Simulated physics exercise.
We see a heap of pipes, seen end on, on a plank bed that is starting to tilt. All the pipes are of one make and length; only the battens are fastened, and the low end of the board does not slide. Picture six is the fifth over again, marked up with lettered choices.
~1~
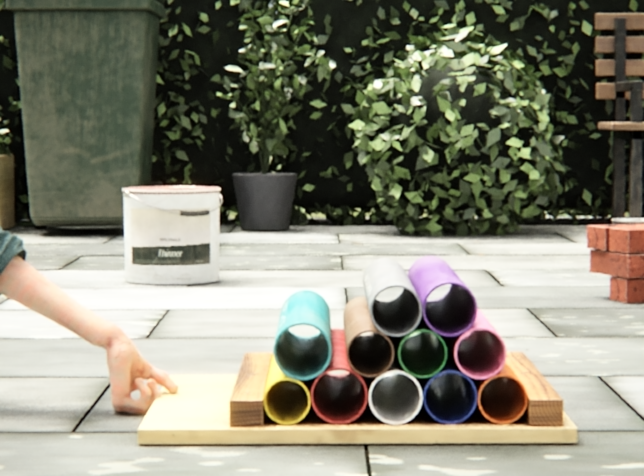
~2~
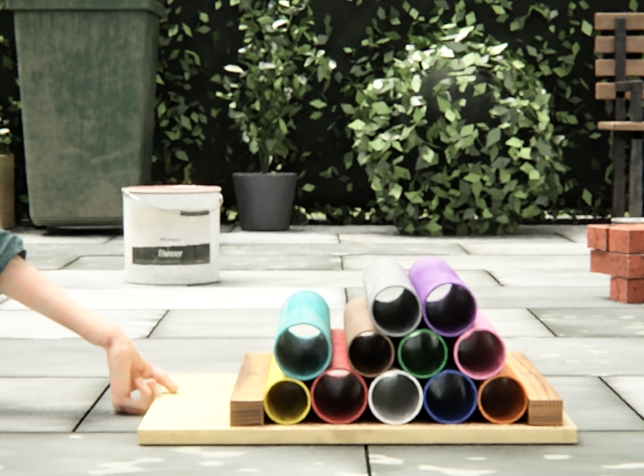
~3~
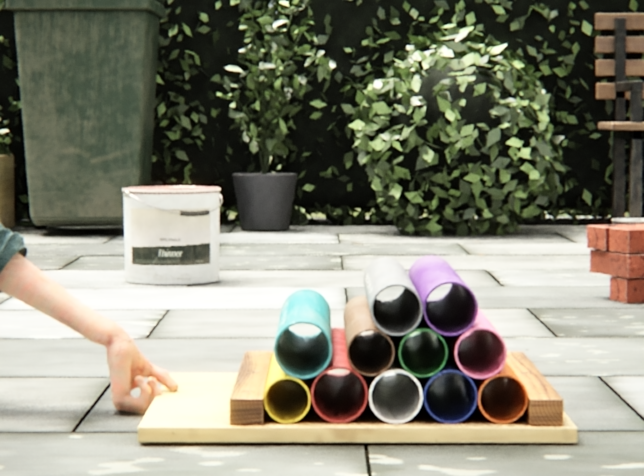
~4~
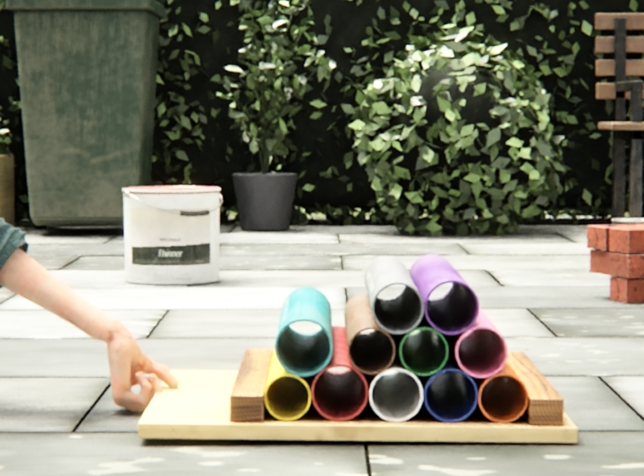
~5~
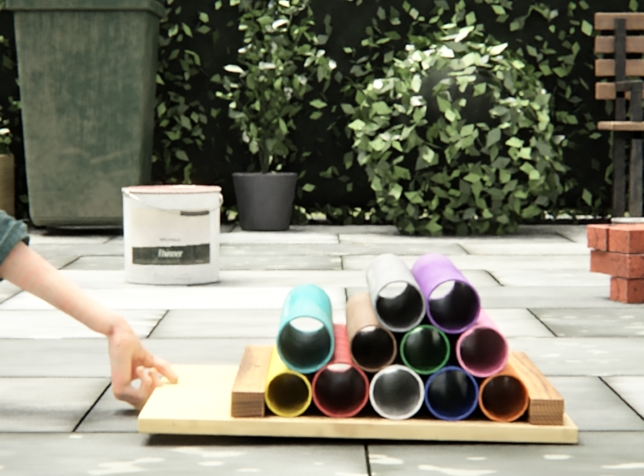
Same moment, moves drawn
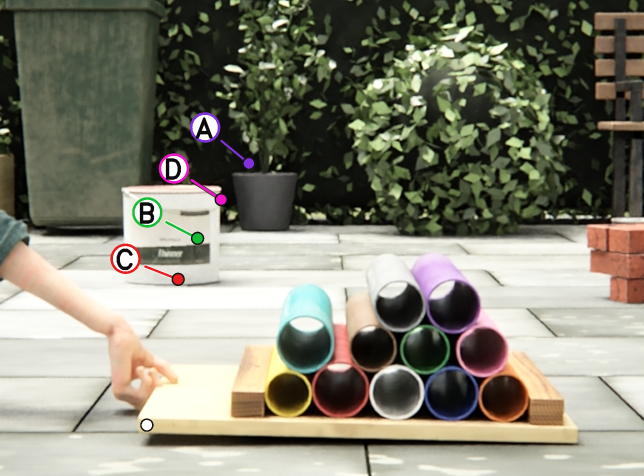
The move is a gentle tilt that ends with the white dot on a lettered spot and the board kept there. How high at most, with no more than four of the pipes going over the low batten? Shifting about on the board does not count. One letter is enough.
Lift it to B and no more.
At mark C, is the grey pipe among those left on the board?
The grey pipe: Yes.
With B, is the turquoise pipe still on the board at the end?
Yes.
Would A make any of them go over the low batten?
Yes, at A.
On the marked copy, A at (249, 164); B at (197, 238); C at (178, 280); D at (221, 200); the white dot at (147, 425).
Following B. Soon after the start, board at 16°.
Later, board at 28°.
In the end, board at 28°, two over the low batten (pink, purple).
As for the rest, A six over the low batten; C two over the low batten (pink, purple); D five over the low batten.
